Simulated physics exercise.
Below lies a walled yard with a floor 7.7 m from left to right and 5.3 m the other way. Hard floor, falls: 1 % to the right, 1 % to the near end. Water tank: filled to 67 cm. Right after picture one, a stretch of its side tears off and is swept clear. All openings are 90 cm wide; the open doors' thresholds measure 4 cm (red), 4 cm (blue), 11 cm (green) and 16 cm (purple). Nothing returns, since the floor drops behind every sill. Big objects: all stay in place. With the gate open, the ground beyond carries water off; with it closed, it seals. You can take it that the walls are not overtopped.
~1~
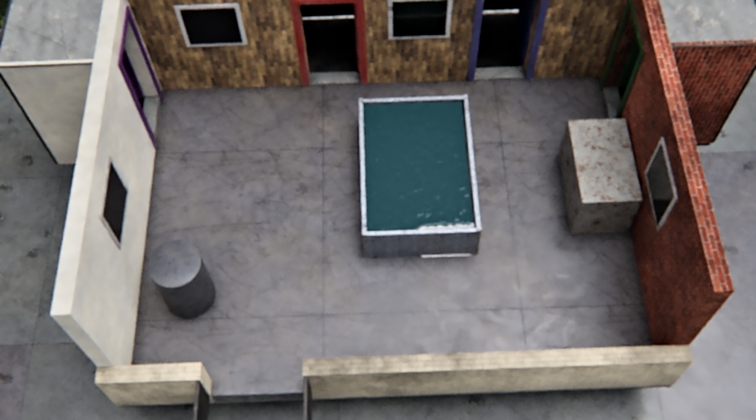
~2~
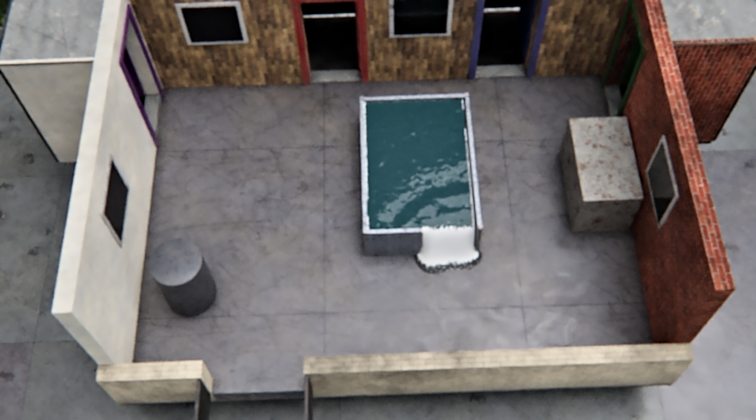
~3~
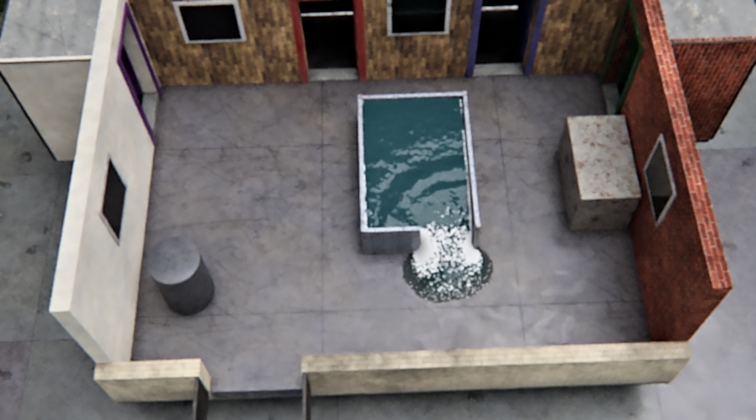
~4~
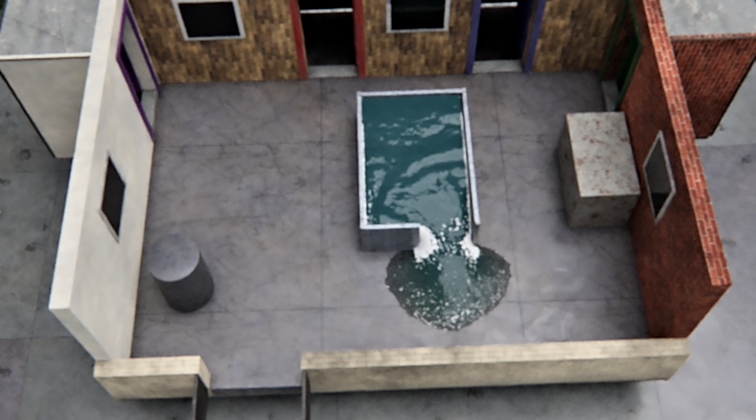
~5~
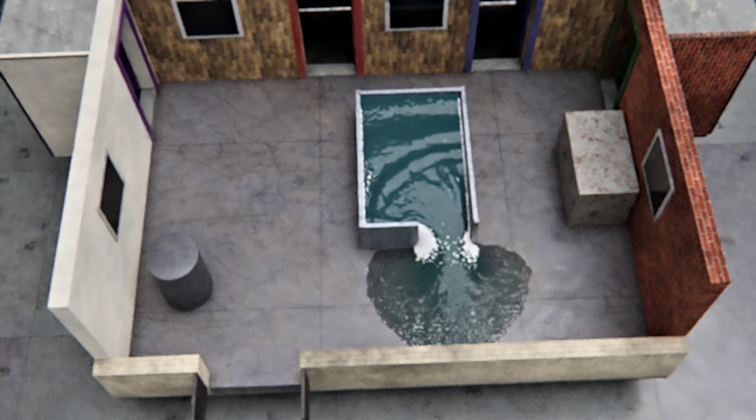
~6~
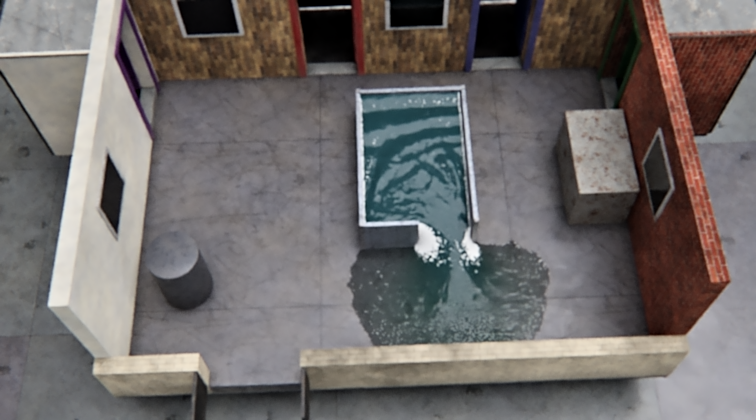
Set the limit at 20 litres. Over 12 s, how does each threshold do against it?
Outcome: The red door falls short of the limit, the blue door surpasses the limit, the green door falls short of the limit, the purple door falls short of the limit.
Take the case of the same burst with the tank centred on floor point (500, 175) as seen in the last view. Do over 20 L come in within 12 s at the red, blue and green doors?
At the red door the limit is not exceeded, at the blue door not exceeded, at the green door not exceeded.
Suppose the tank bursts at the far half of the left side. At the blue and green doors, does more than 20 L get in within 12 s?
Against that limit the blue door gives a lower amount and the green door gives a lower amount.
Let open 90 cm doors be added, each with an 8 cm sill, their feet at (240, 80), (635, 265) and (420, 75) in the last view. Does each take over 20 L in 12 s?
Result in order - not enough, more than that, not enough.
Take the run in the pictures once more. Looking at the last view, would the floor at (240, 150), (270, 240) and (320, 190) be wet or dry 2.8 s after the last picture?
Respectively: Was missed, got hit, was missed.
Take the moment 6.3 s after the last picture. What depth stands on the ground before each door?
Red 0 cm, blue 7 cm, green 1 cm, purple 3 cm.
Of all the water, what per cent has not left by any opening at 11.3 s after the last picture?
I'd put it at some 90 percent still there.
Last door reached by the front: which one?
Answer: The red door.
Then, 0.7 s after the last picture water covers 15 % of the floor and is deepest (38 cm) near (452, 250); red door not reached, blue door not reached, green door not reached, purple door not reached.
Then, 1.5 s after the last picture water covers 25 % of the floor and is deepest (38 cm) near (645, 355); red door not reached, blue door not reached, green door not reached, purple door not reached.
Then, 2.8 s after the last picture water covers 45 % of the floor and is deepest (32 cm) near (622, 234); red door not reached, blue door not reached, green door 2 cm at the sill, 0 L in, purple door not reached.
Then, 6.3 s after the last picture water covers 80 % of the floor and is deepest (21 cm) near (633, 355); red door not reached, blue door 7 cm at the sill, 3 L in, green door 1 cm at the sill, 0 L in, purple door 3 cm at the sill, 0 L in.
Then, 11.3 s after the last picture water covers 100 % of the floor and is deepest (14 cm) near (645, 355); red door 4 cm at the sill, 0 L in, blue door 8 cm at the sill, 47 L in, green door 8 cm at the sill, 0 L in, purple door 3 cm at the sill, 0 L in.
